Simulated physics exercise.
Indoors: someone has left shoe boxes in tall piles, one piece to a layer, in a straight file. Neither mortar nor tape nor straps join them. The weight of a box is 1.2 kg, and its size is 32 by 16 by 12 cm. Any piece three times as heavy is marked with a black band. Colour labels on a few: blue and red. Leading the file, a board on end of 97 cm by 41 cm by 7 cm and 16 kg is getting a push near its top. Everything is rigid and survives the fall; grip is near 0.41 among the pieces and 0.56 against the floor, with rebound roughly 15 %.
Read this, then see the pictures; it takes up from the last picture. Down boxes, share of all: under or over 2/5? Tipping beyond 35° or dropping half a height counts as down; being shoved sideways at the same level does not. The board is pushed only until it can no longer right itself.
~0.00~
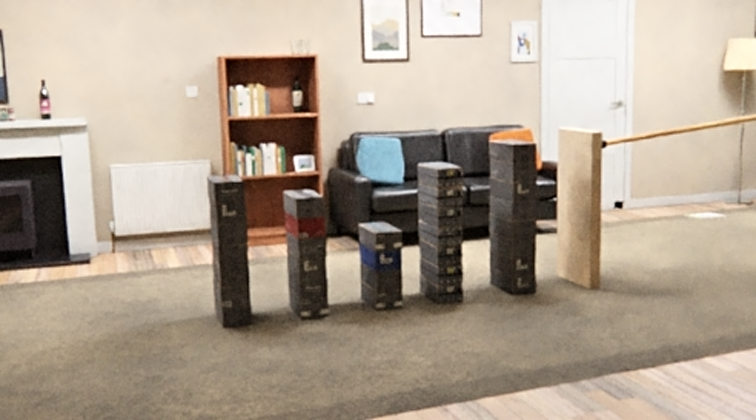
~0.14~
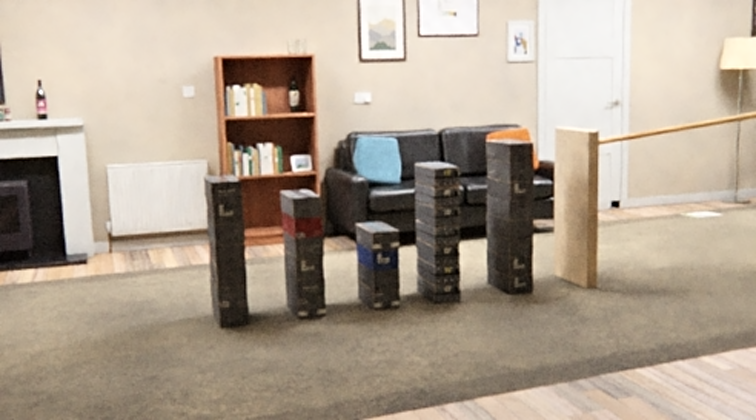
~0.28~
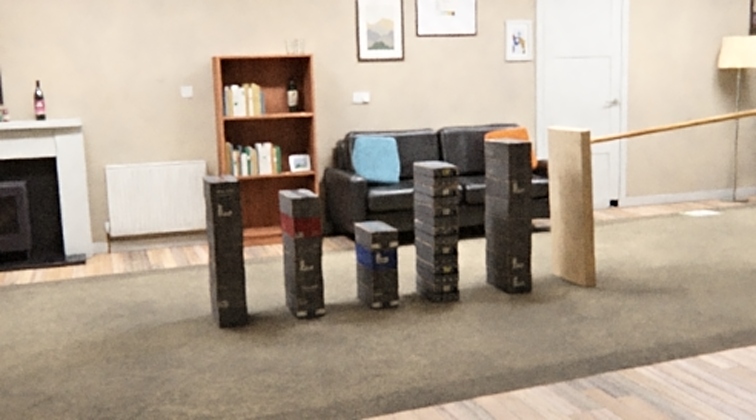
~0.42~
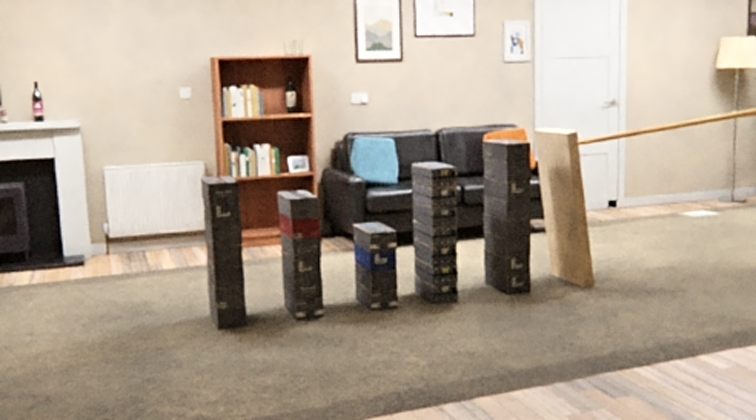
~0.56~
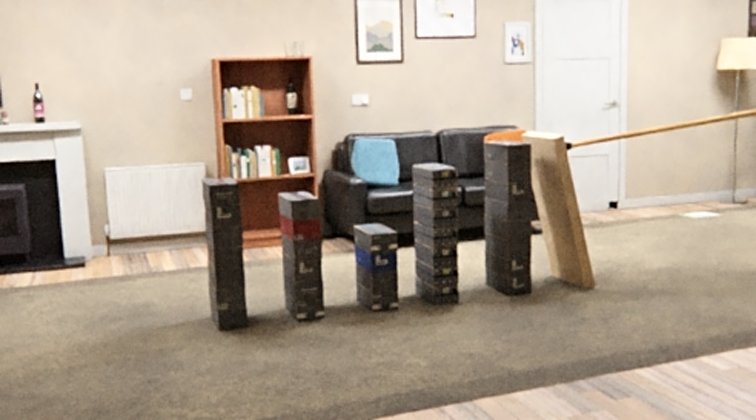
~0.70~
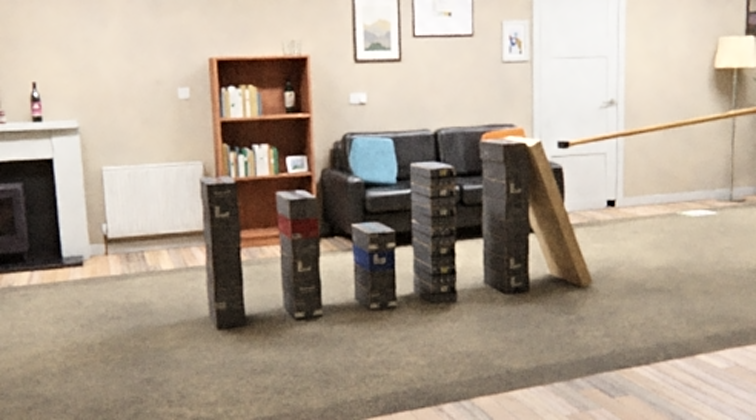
Over.
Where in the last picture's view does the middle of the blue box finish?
Last frame, centre at roughly (322, 296).
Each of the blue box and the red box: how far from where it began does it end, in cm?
The blue one ends 40 cm from its start and the red one 70 cm.
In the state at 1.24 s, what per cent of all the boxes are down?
15 %.
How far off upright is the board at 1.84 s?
Lean: Approx. 55 degrees.
After 1.24 s, board 50° from upright; 5 of the 32 boxes down.
After 1.84 s, board 56° from upright; 10 of the 32 boxes down; blue box 11° from how it stood; red box 53 mm from its place.
After 2.90 s, board 56° from upright; 25 of the 32 boxes down; blue box on its side; red box 41° from how it stood, 27 cm lower.
In the end (3.8 s), board 56° from upright; 25 of the 32 boxes down; blue box on its side; red box 40° from how it stood, 36 cm lower. That is 78 per cent. From the last view, middles, blue box near (322, 296), red box near (194, 295).
